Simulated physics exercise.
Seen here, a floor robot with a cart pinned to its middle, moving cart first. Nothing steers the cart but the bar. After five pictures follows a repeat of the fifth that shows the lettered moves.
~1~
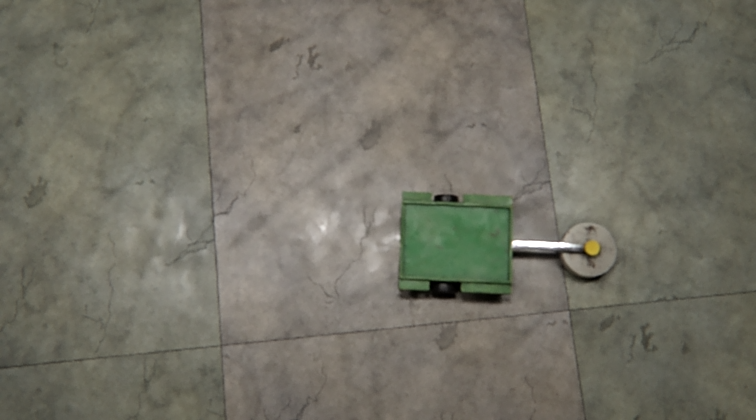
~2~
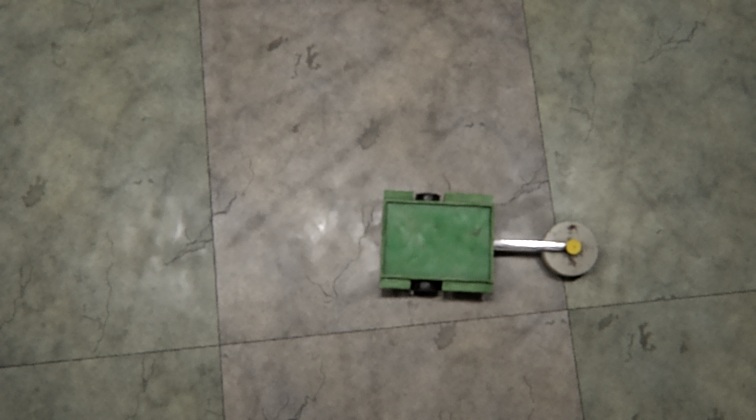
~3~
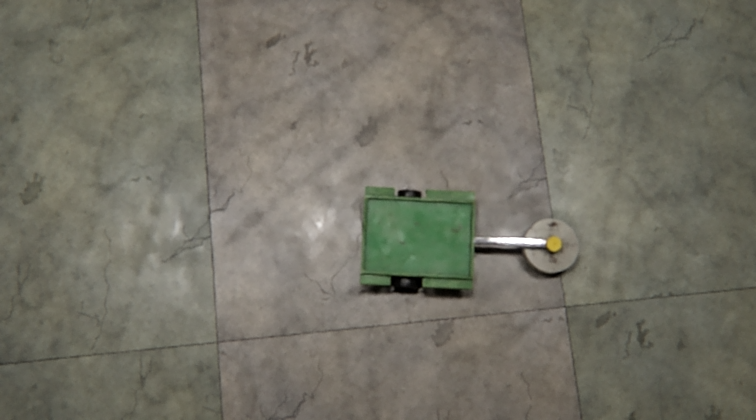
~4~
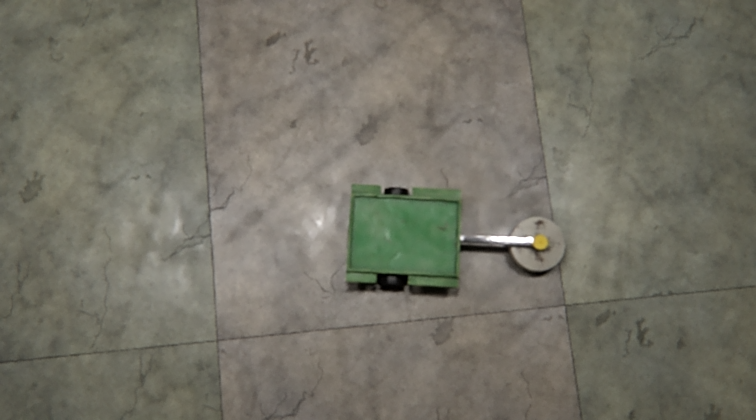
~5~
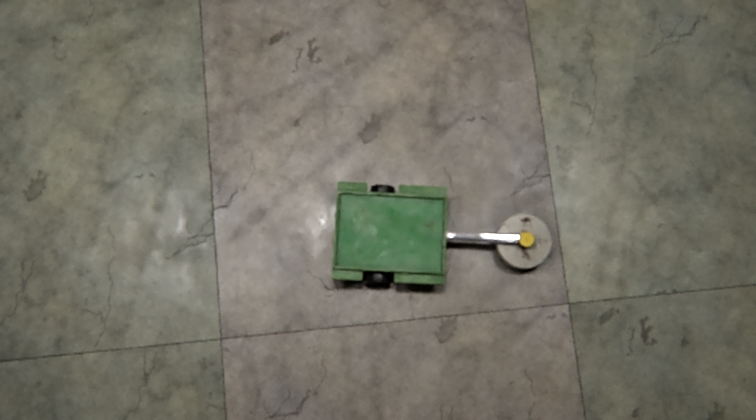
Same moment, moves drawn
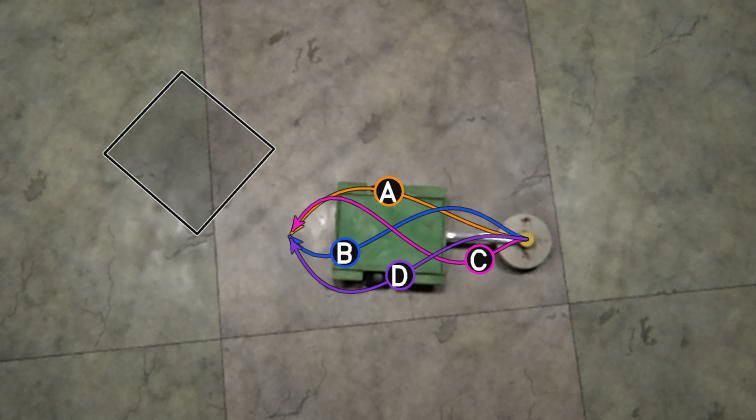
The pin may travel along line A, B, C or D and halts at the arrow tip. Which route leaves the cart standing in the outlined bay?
Route D parks it in the bay.
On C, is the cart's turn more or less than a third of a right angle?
Less than that.
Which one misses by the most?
Route A.
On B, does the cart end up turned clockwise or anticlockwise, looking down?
It turns anticlockwise.
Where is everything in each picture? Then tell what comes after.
Green cart (456, 242); robot (588, 250), in the first picture.
Robot (570, 249); green cart (438, 241), in the second picture.
Robot (551, 246); green cart (418, 237), in the third picture.
Robot (537, 244); green cart (404, 235), in the fourth picture.
Robot (524, 241); green cart (391, 232), in the fifth picture.
On the marked copy, A from (527, 239) via (409, 197) to (292, 233); B from (527, 239) via (410, 219) to (290, 236); C from (527, 239) via (403, 237) to (293, 230); D from (527, 239) via (400, 275) to (291, 240); the bay at (189, 151).
Following D. Soon after the start, robot (432, 257), cart (300, 227).
Later, robot (347, 293), cart (244, 204).
In the end, robot (291, 239), cart (188, 152); the cart stands in the bay.
As for the rest, A leaves the cart at (163, 295), out of the bay; B leaves the cart at (153, 253), out of the bay; C leaves the cart at (160, 198), out of the bay.
